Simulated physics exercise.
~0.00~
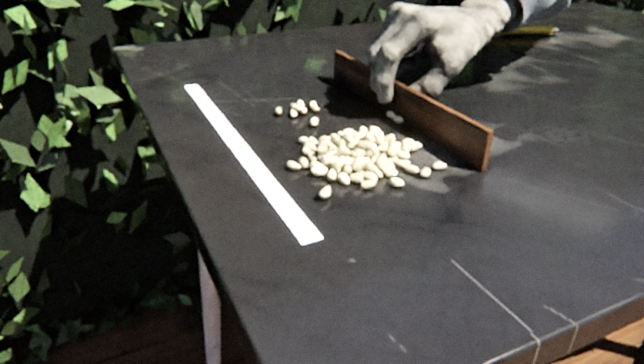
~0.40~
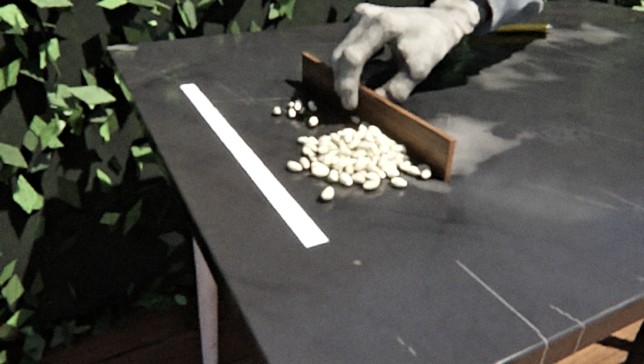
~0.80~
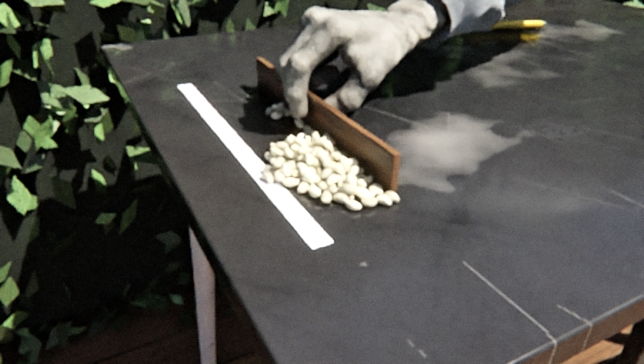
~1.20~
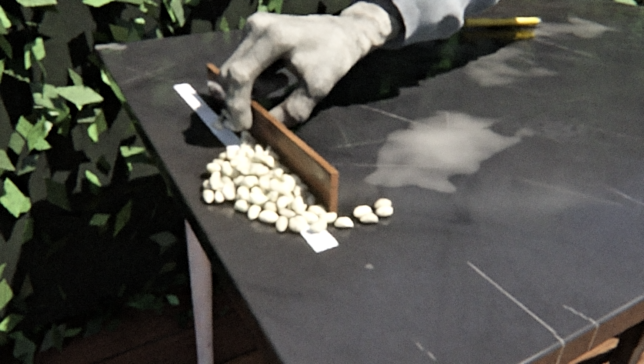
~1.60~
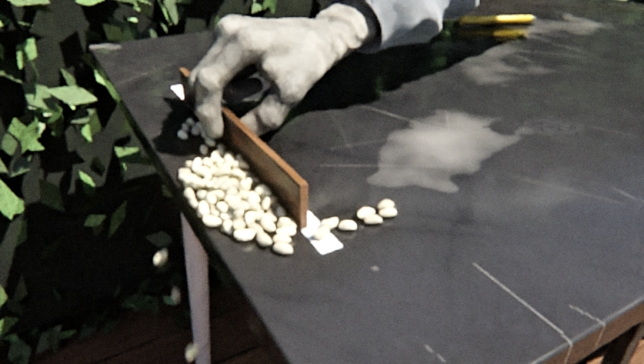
On a dark tabletop beside leafy greenery, a gloved hand pushed a pile of pale, bean-like pieces and a smaller cluster leftward with a wooden strip, stopping at the white tape as a few pieces dropped off the edge and most stayed on.
